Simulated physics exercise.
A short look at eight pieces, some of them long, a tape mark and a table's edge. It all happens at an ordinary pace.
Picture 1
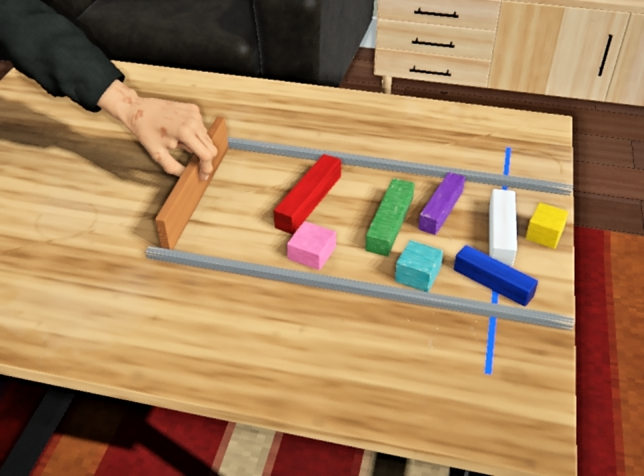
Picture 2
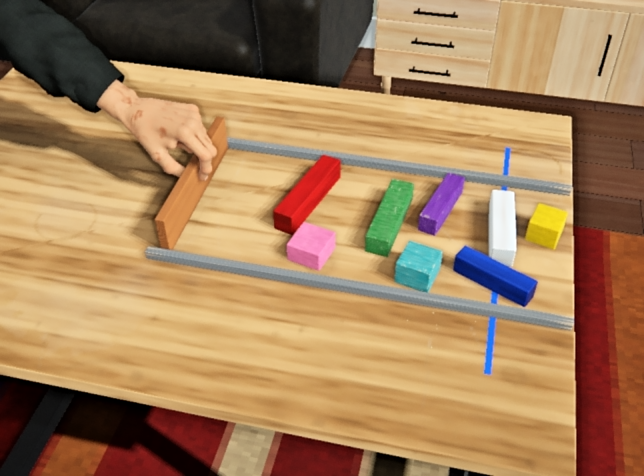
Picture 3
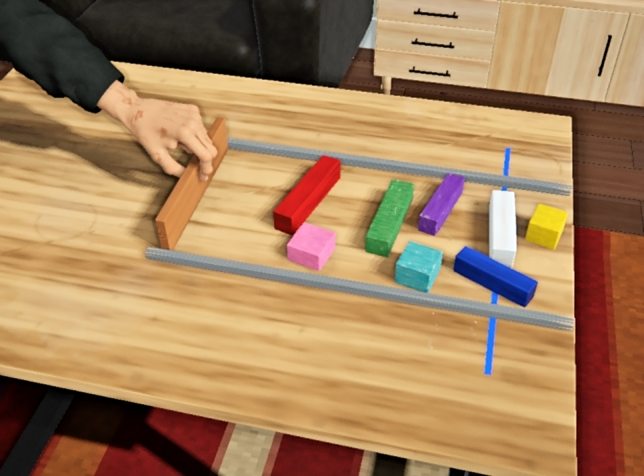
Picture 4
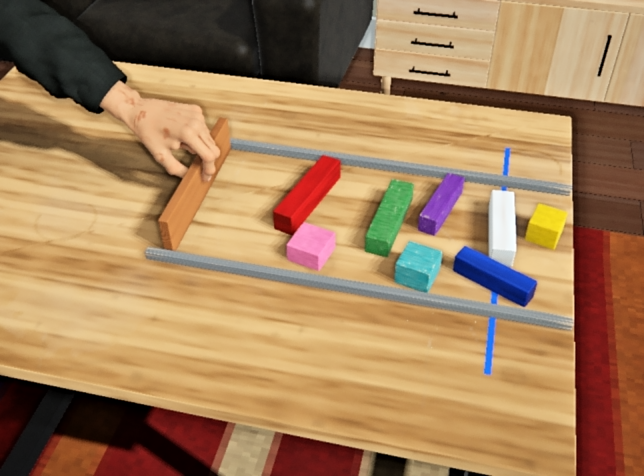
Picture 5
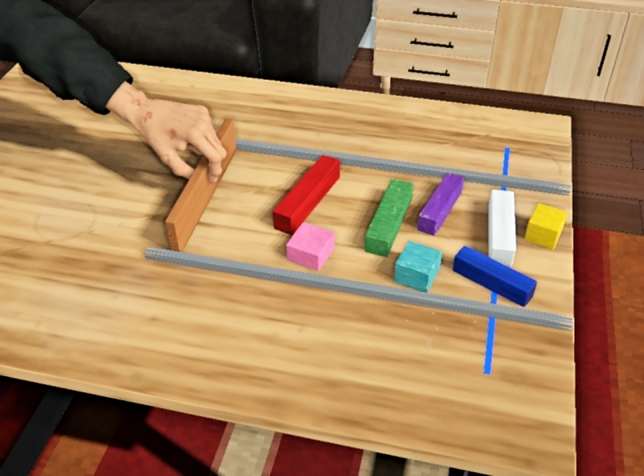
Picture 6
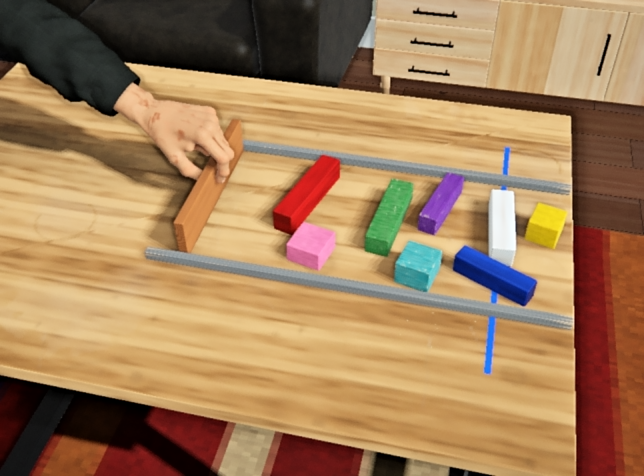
At the start, a hand holds a wooden board upright at the left end of two grey rails on a table, with eight colourful blocks lying still between them and a blue line near the right edge. The hand then slides the board slightly right, without touching any of the blocks.
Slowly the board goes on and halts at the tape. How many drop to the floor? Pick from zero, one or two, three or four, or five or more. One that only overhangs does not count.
Here the number that fall off is three or four.
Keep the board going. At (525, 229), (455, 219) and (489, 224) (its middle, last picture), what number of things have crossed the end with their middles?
Place by place, 5, 0 and 3.
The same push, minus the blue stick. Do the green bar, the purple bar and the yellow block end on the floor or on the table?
The green bar is kept, the purple bar does not fall, the yellow block comes down.
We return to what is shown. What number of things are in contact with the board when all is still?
In contact: 2.
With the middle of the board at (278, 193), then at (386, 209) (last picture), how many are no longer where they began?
The counts are 0 and 5.
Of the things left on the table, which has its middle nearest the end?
That is the purple bar.
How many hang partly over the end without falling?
1 of them.
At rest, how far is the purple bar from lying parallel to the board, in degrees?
Near 10 degrees.
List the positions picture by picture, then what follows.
In the first frame, yellow block (547, 225); white stick (502, 227); blue stick (495, 275); board (195, 180); tape (500, 243).
In the second frame, white stick (502, 227); green bar (390, 217).
In the third frame, blue stick (494, 276); pink block (312, 246).
In the fourth frame, yellow block (546, 226); red stick (308, 194).
In the fifth frame, white stick (501, 227); turquoise block (418, 267).
In the sixth frame, yellow block (546, 226); white stick (501, 227); blue stick (494, 275); board (212, 183); tape (499, 243).
Soon after, none off yet; yellow block at rest near (546, 226); white stick at rest near (501, 227); blue stick at rest near (494, 275).
After that, none off yet; yellow block at rest near (546, 226); white stick at rest near (501, 227); blue stick displaced a little near (514, 281).
In the end, the number that fall off is three or four; gone, blue stick, white stick and yellow block.
